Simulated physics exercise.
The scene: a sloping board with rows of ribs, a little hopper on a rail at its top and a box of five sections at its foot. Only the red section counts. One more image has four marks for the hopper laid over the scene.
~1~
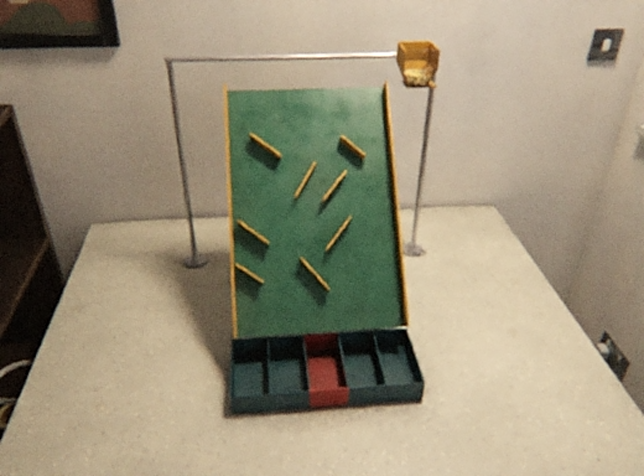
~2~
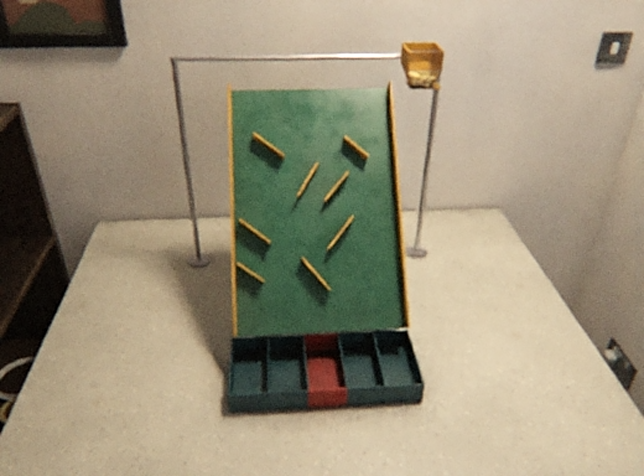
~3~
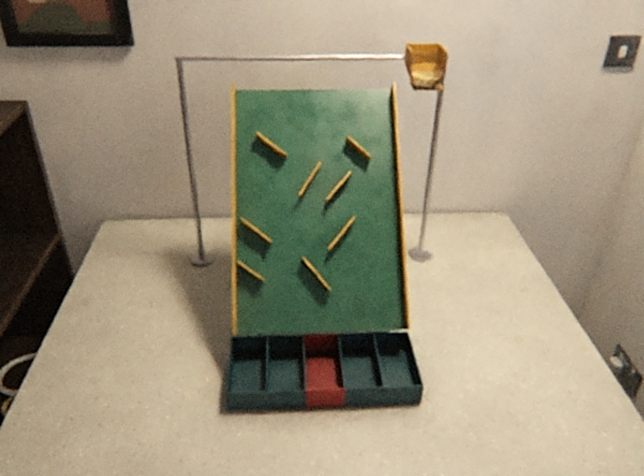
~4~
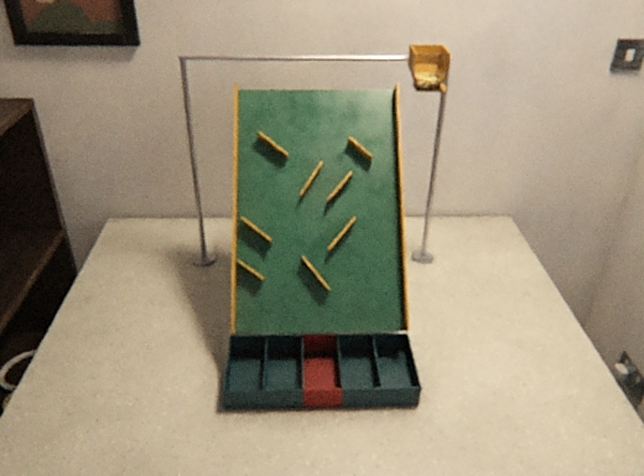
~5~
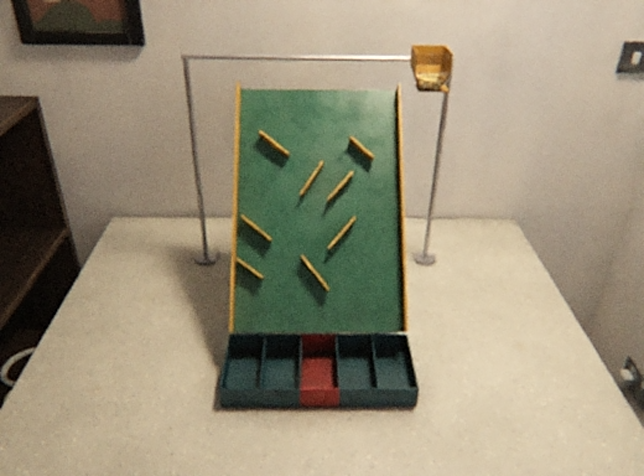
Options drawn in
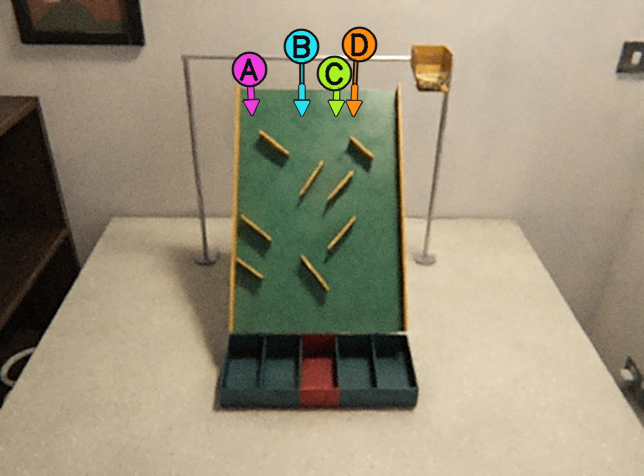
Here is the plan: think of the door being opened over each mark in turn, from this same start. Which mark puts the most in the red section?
Go for A.
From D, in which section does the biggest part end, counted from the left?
It is the fifth one.
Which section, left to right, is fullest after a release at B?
The second from the left.
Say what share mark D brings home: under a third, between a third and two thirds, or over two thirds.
Under a third.
On the marked copy, mark A meets the board at (251, 109); mark B meets the board at (301, 110); mark C meets the board at (336, 110); mark D meets the board at (353, 110).
If A is chosen, about a third in the red section, about half in other sections, a small part outside the box.
If B is chosen, a small part in the red section, most in other sections, a small part outside the box.
If C is chosen, a stray few in the red section, most in other sections, about a quarter outside the box.
If D is chosen, none in the red section, about half in other sections, about half outside the box.
